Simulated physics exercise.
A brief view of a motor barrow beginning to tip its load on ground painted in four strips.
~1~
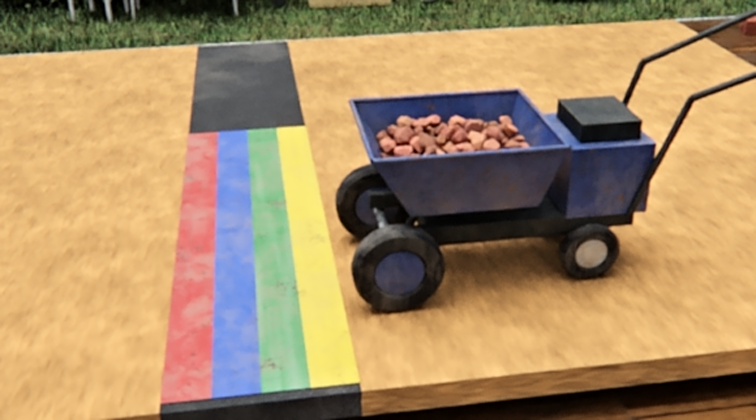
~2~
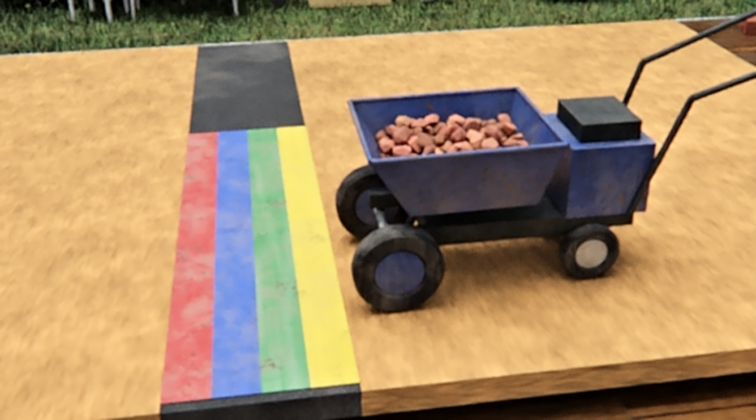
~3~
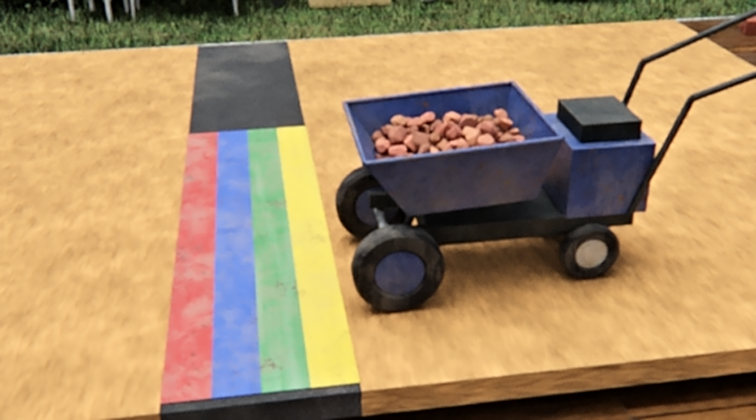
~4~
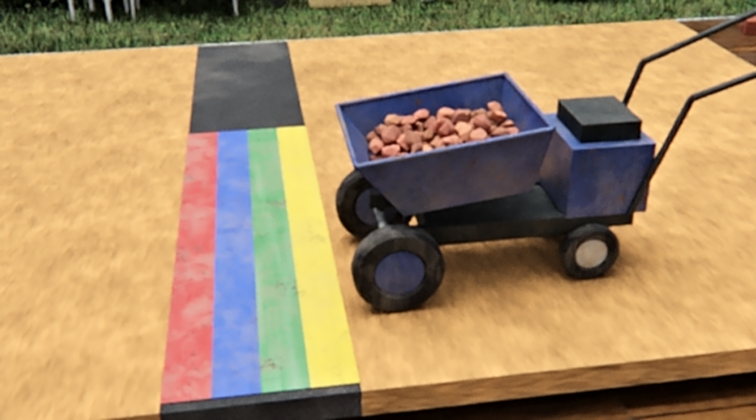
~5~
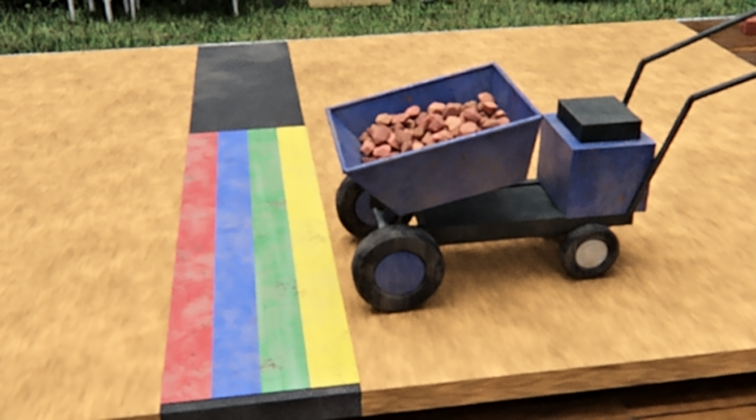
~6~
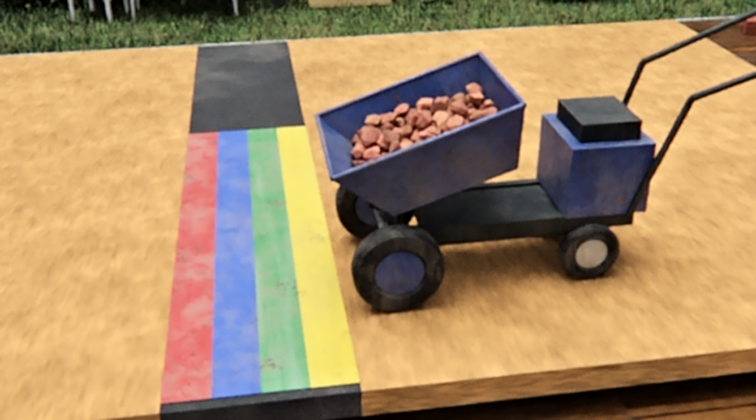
A blue skip filled with reddish-brown lumps sits level on a small motor barrow, then gradually tilts down toward the left, its right end rising, while the wheels stay still beside red, blue, green and yellow strips.
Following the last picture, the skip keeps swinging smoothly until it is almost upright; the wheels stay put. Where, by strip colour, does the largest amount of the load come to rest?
On the blue strip.
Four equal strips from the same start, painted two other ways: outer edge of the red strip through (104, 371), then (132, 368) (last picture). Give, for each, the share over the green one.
Near 40 and 30 in a hundred.
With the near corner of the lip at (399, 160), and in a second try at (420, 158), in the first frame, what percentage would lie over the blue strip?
30 and 30 in a hundred, in that order.
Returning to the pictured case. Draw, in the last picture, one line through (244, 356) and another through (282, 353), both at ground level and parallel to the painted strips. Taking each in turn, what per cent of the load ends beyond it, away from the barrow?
60 and 90 in a hundred.
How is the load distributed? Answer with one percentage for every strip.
Yellow strip = 0 %; green strip = 20 %; blue strip = 35 %; red strip = 25 %.
Shortly afterwards, skip tipped steeply; the whole lot in the skip.
Next, skip tipped right over; the bulk in the skip; only a few over the green strip; near a quarter over the blue strip; only a few over the red strip.
Some moments later, skip tipped right over; a little in the skip; near a quarter over the green strip; near a third over the blue strip; near a quarter over the red strip; a little off the paint.
In the end, skip tipped right over; a little in the skip; only a few over the yellow strip; near a quarter over the green strip; near a third over the blue strip; near a quarter over the red strip; a little off the paint.
